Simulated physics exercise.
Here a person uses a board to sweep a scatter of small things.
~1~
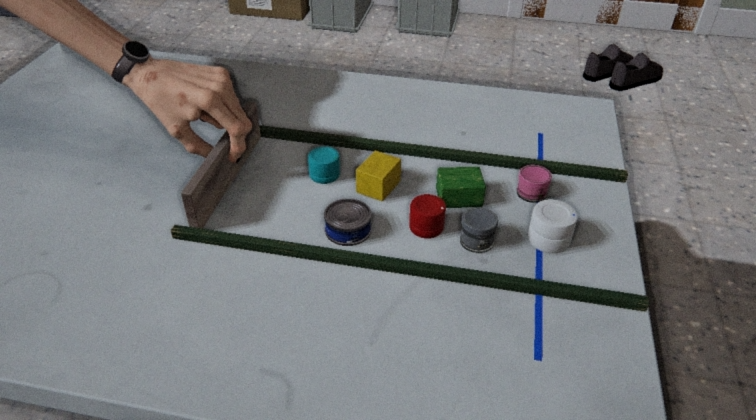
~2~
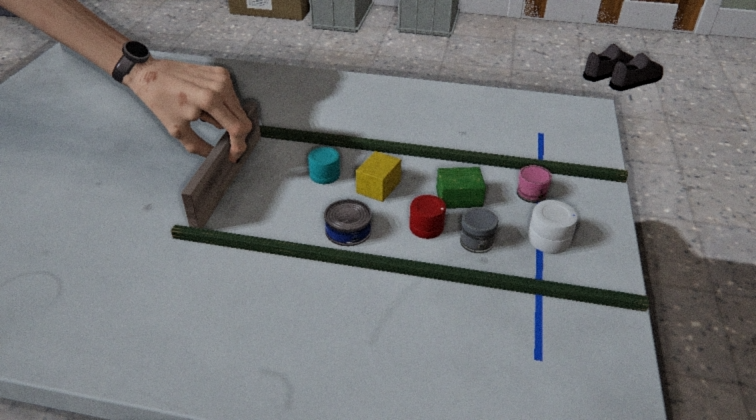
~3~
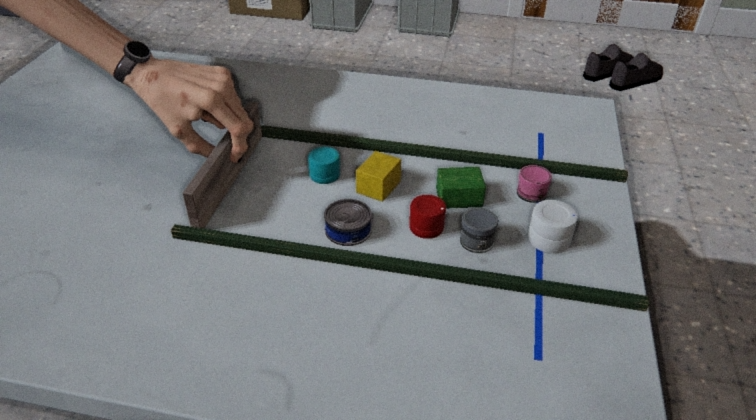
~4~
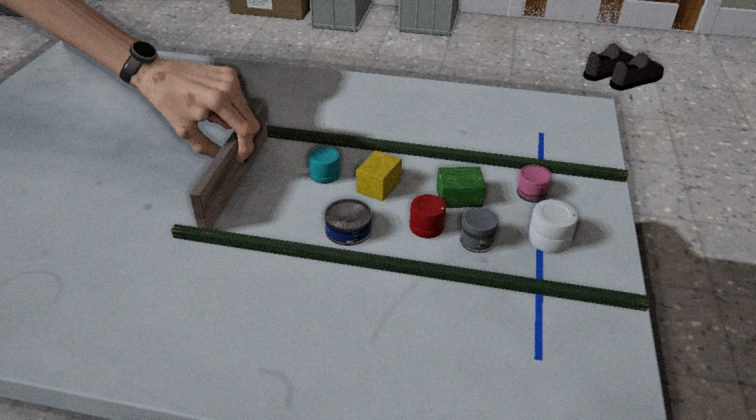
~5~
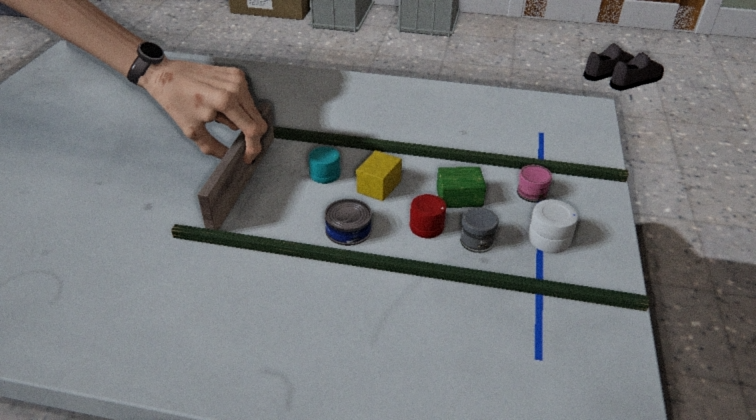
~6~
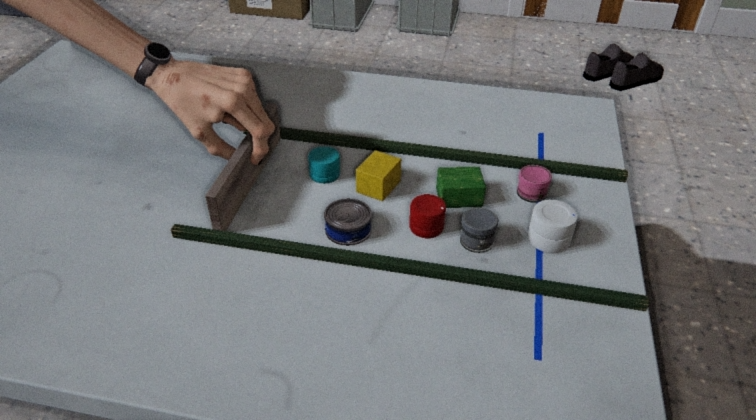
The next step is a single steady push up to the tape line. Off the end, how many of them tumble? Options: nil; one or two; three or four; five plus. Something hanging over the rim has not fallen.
Nil.
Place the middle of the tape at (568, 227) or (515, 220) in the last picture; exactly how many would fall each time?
Result, try by try: 2, 0.
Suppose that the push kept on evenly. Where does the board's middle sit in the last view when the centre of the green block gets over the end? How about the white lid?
Roughly at (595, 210) and roughly at (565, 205).
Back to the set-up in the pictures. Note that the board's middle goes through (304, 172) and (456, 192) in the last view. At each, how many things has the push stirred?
One spot: 1. Other spot: 7.
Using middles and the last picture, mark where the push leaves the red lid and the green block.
Approximately (583, 238) for one, approximately (589, 192) for the other.
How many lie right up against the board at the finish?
In total, 3.
Soon after, none off yet; white lid at rest near (552, 226); pink pot at rest near (534, 184); grey tin at rest near (479, 230).
Then, none off yet; white lid at rest near (552, 226); pink pot moving near (538, 183); grey tin moved about its own width near (505, 243).
At rest, the number that fall off is zero.
